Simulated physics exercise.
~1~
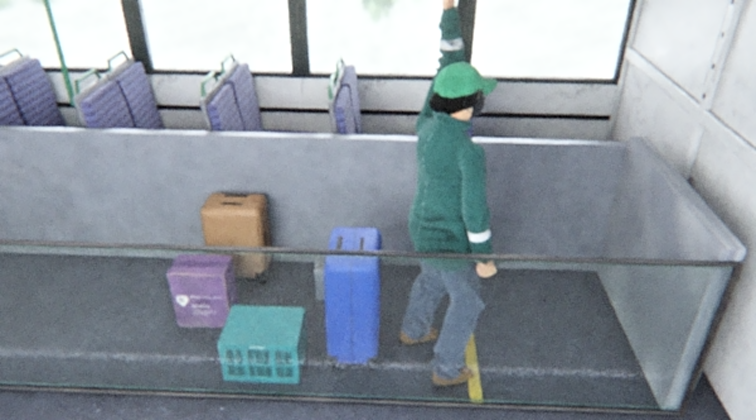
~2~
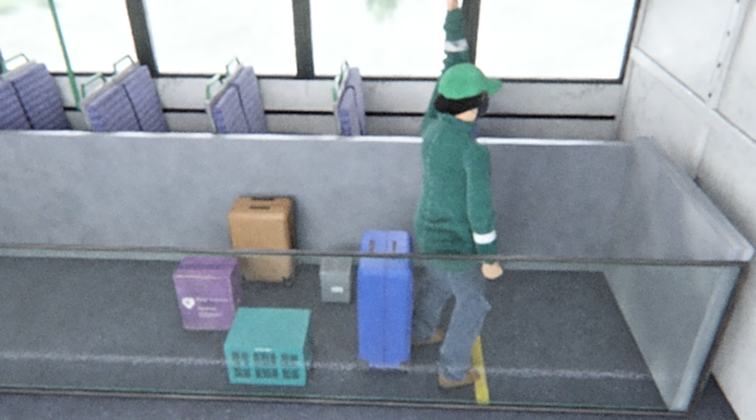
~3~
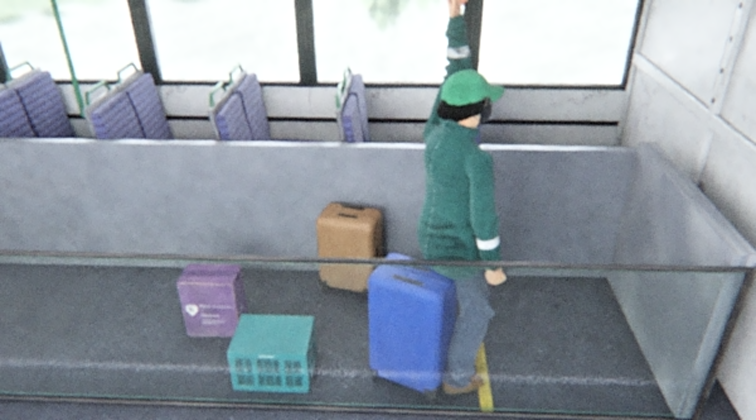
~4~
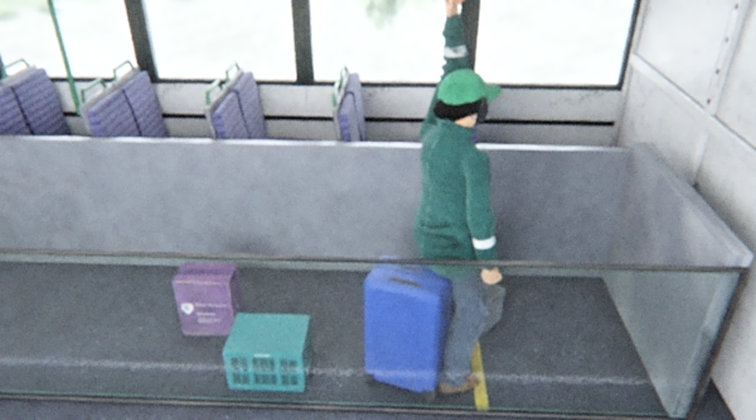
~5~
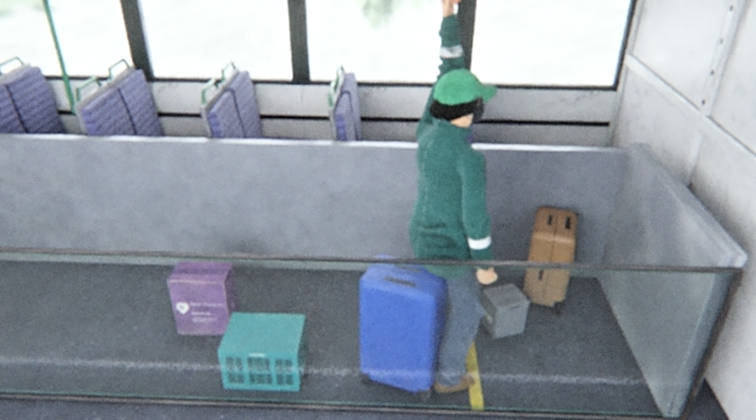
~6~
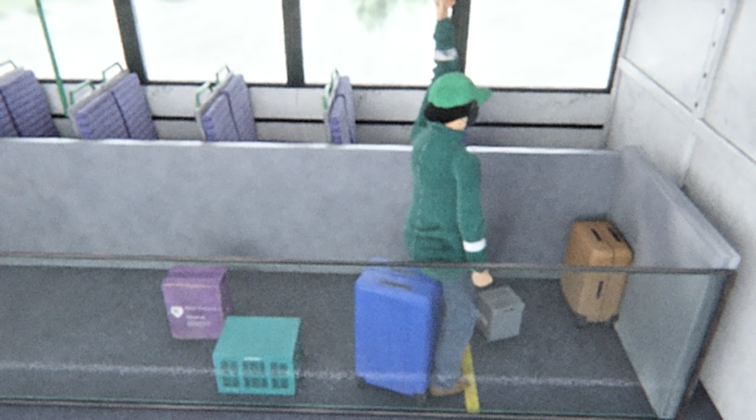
Passenger in green standing braced as a blue suitcase rolls right, stopping before the yellow line, and brown case and grey tub cross it.
